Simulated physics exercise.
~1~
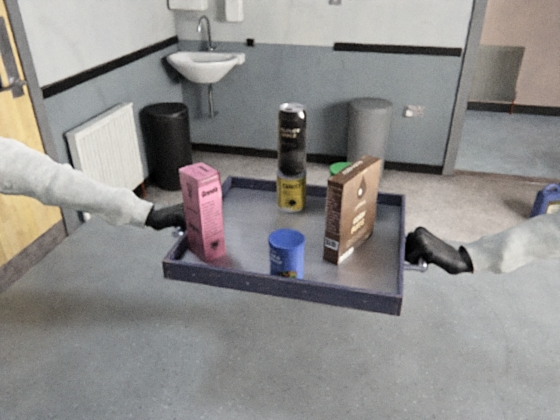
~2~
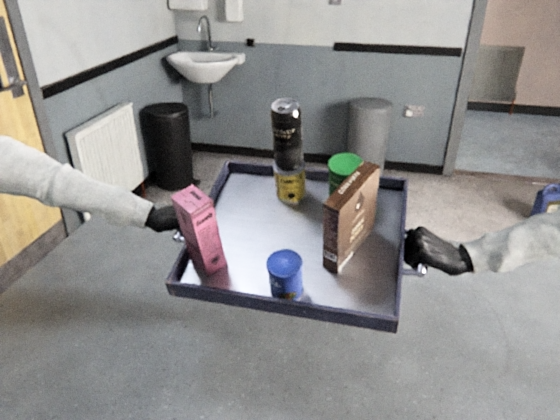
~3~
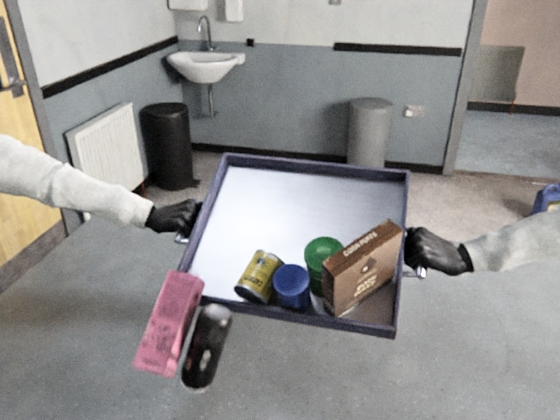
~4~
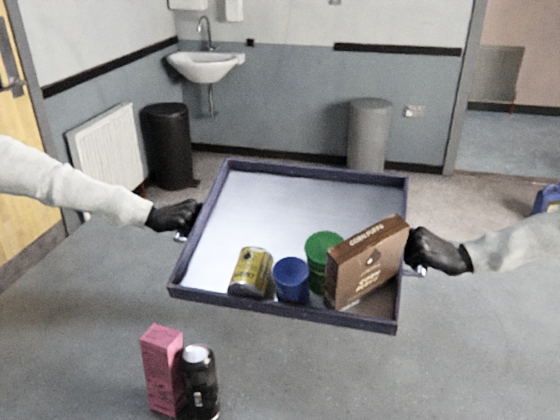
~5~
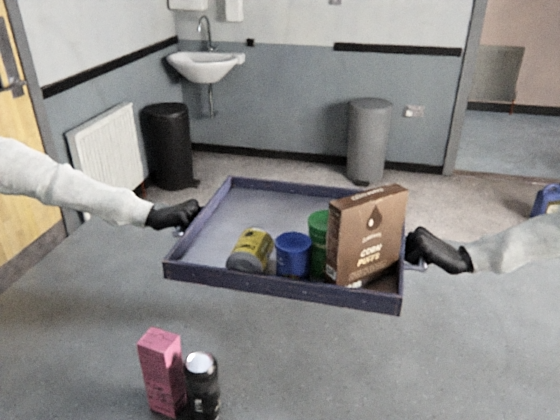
In this clip, two gloved hands tilt a tray of cartons and cans toward the viewer, sending a pink carton and black can off the front; the tray levels with a yellow tin on its side and the blue tin, green tin and brown packet upright.
